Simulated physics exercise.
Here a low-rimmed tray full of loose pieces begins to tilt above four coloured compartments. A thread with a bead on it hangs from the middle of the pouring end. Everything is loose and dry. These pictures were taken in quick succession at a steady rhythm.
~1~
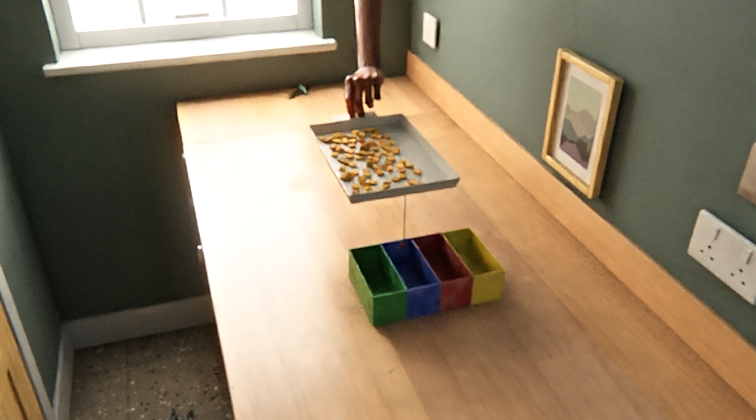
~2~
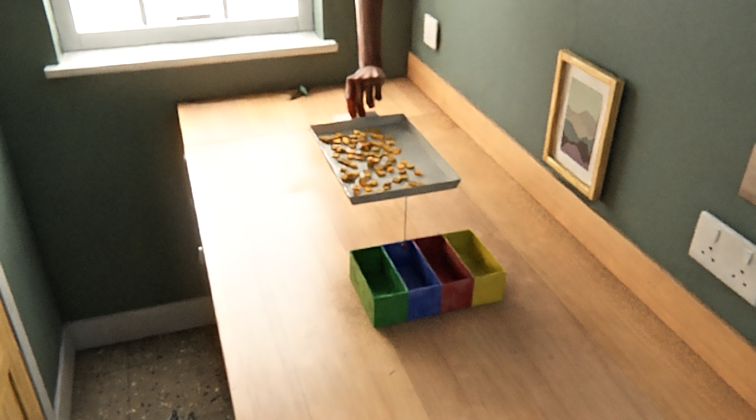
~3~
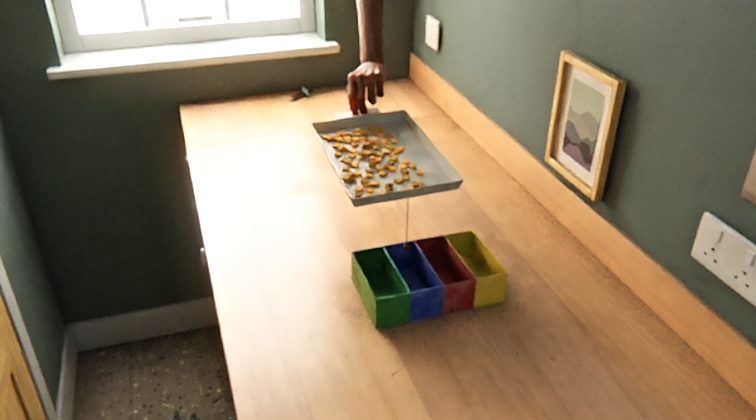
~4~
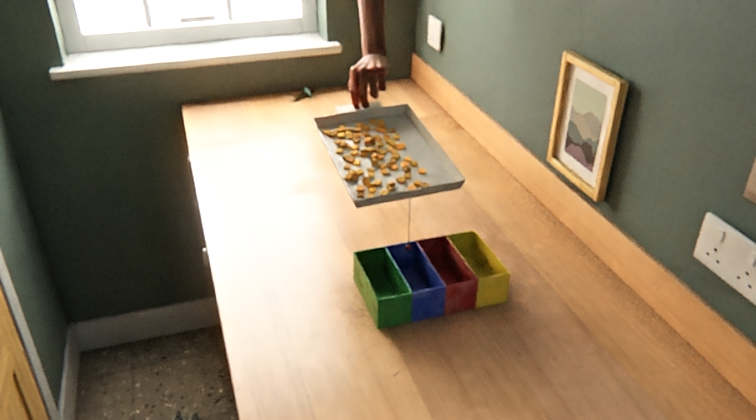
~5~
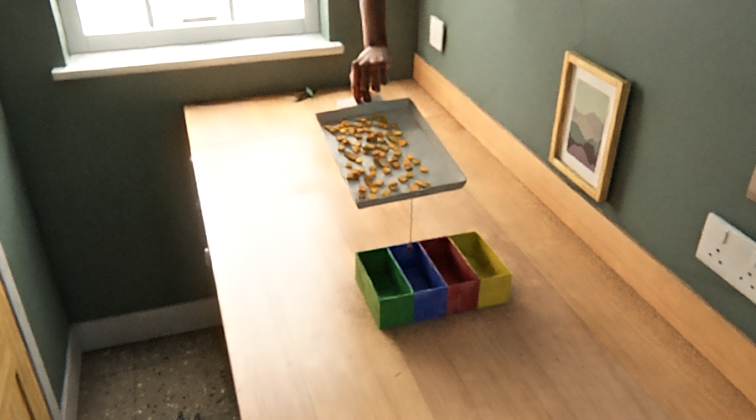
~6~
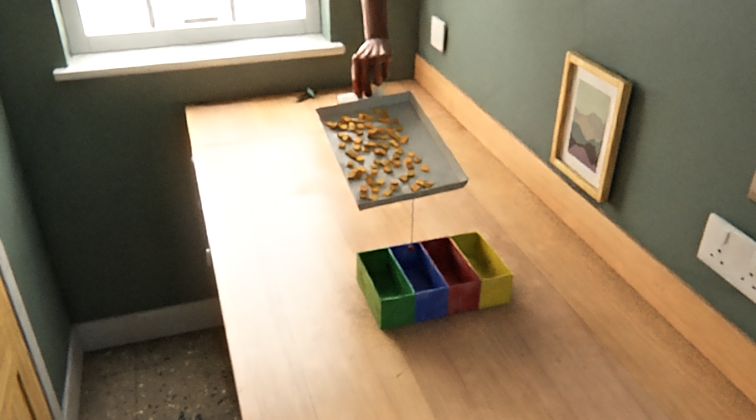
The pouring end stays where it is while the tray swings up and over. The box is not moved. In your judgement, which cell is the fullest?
In my judgement the green cell is fullest.
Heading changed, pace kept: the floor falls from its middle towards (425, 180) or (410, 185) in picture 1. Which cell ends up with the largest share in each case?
So the first one goes to that red cell and the second to the cell in red.
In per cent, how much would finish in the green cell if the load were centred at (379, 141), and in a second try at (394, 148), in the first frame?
You'd see roughly 60 per cent first and roughly 50 per cent second.
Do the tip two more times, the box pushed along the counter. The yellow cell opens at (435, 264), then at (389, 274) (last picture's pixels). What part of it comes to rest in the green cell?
10% for the first placement, 0% for the second.
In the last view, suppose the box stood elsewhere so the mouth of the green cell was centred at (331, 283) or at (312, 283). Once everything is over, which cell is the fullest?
So the first one goes to the cell in blue and the second to the cell in red.
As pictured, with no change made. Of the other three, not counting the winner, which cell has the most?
That would be the blue one.
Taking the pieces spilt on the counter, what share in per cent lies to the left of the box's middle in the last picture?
Share to the left: Near 100 per cent.
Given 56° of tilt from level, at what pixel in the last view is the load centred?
Near the pixel (377, 189).
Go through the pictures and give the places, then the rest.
In the first frame, corners of the pouring end at (351, 193) and (456, 177), level; middle of the load at (364, 154), cereal squares; bead on its thread at (404, 245); green cell at (390, 305); blue cell at (424, 298); red cell at (456, 291); yellow cell at (488, 285).
In the second frame, corners of the pouring end at (352, 195) and (457, 178), level; middle of the load at (365, 154).
In the third frame, corners of the pouring end at (354, 197) and (459, 179), tipped barely, lowest at the left corner; middle of the load at (367, 153).
In the fourth frame, corners of the pouring end at (356, 198) and (461, 178), tipped a little, lowest at the left corner; middle of the load at (369, 150).
In the fifth frame, corners of the pouring end at (358, 200) and (464, 178), tipped a little, lowest at the left corner; middle of the load at (371, 147).
In the sixth frame, corners of the pouring end at (359, 201) and (465, 178), tipped a little, lowest at the left corner; middle of the load at (372, 144); green cell at (398, 309); blue cell at (431, 302); red cell at (464, 295); yellow cell at (496, 289).
Soon, tray tipped steeply; nearly all on the tray; a stray few falling or outside the box.
A while on, tray tipped right over; most on the tray; a stray few in the green cell; a small part falling or outside the box.
Towards the end, tray tipped past a quarter turn; about half in the green cell; a small part in the blue cell; about a third falling or outside the box.
Finally, tray tipped past a quarter turn; about half in the green cell; a small part in the blue cell; none in the red cell; none in the yellow cell; about a third outside the box.
